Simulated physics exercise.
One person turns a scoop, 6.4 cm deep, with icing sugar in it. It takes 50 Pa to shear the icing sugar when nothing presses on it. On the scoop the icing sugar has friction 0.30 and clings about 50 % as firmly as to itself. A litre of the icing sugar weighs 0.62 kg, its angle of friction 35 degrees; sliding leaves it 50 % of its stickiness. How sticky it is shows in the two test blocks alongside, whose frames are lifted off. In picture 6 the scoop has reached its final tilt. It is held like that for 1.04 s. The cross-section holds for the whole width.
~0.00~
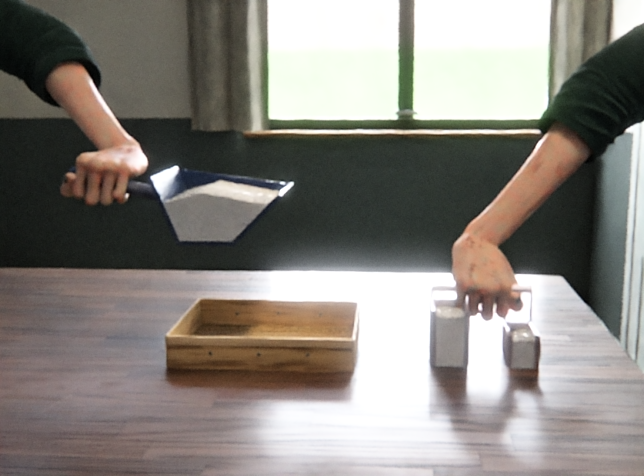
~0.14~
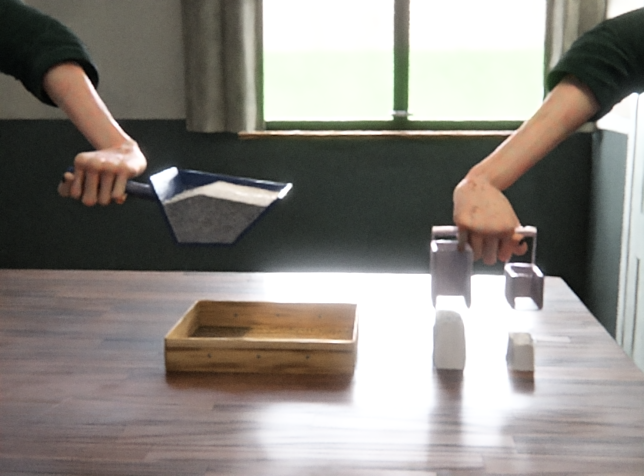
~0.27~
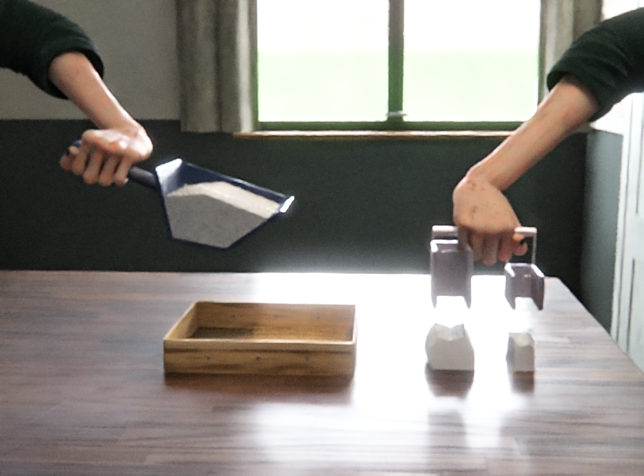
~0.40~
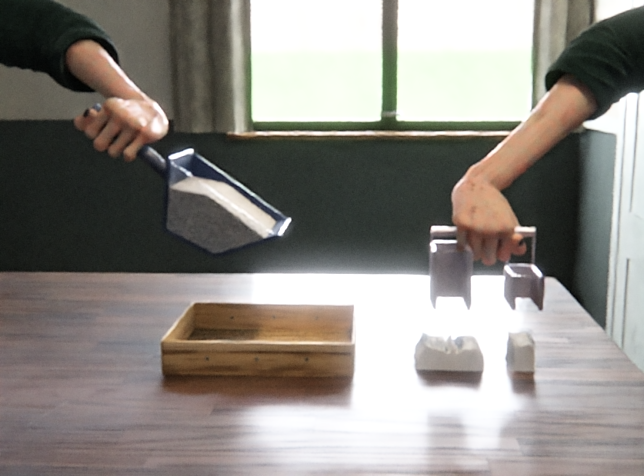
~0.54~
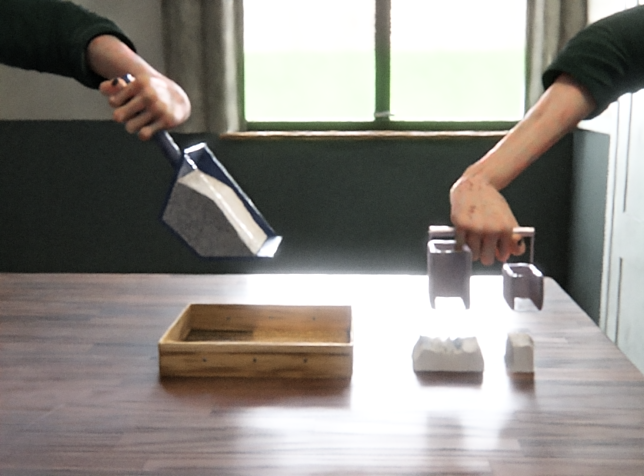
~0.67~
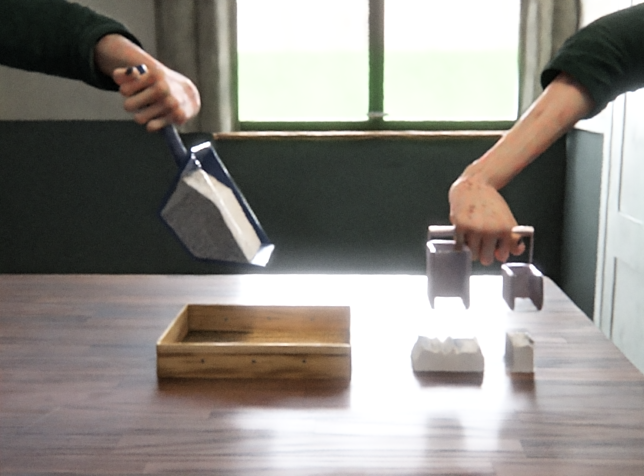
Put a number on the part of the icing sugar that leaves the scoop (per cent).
Expect roughly 0 %.
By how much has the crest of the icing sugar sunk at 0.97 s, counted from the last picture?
Some 0.0 cm.
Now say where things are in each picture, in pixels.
Lip at (277, 195), tilt 0 degrees; top of the icing sugar at (203, 194); blocks stand 7.0 cm, 3.8 cm (left to right), in the first picture.
Lip at (277, 197), tilt 0 degrees; top of the icing sugar at (202, 195); blocks stand 6.5 cm, 3.8 cm (left to right), in the second picture.
Lip at (280, 211), tilt 11 degrees; top of the icing sugar at (200, 194); blocks stand 4.9 cm, 3.8 cm (left to right), in the third picture.
Lip at (278, 234), tilt 28 degrees; top of the icing sugar at (172, 189); blocks stand 3.3 cm, 3.8 cm (left to right), in the fourth picture.
Lip at (269, 256), tilt 45 degrees; top of the icing sugar at (181, 183); blocks stand 3.2 cm, 3.8 cm (left to right), in the fifth picture.
Lip at (263, 265), tilt 52 degrees; top of the icing sugar at (183, 181); blocks stand 3.2 cm, 3.8 cm (left to right), in the sixth picture.
After 0.81 s, the scoop is at 52 degrees and 0 % has left it.
After 0.97 s, the scoop is at 52 degrees and 0 % has left it.
After 1.13 s, the scoop is at 52 degrees and 0 % has left it.
After 1.30 s, the scoop is at 52 degrees and 0 % has left it.
After 1.40 s, at the end, the scoop is at 52 degrees and 0 % has left it.
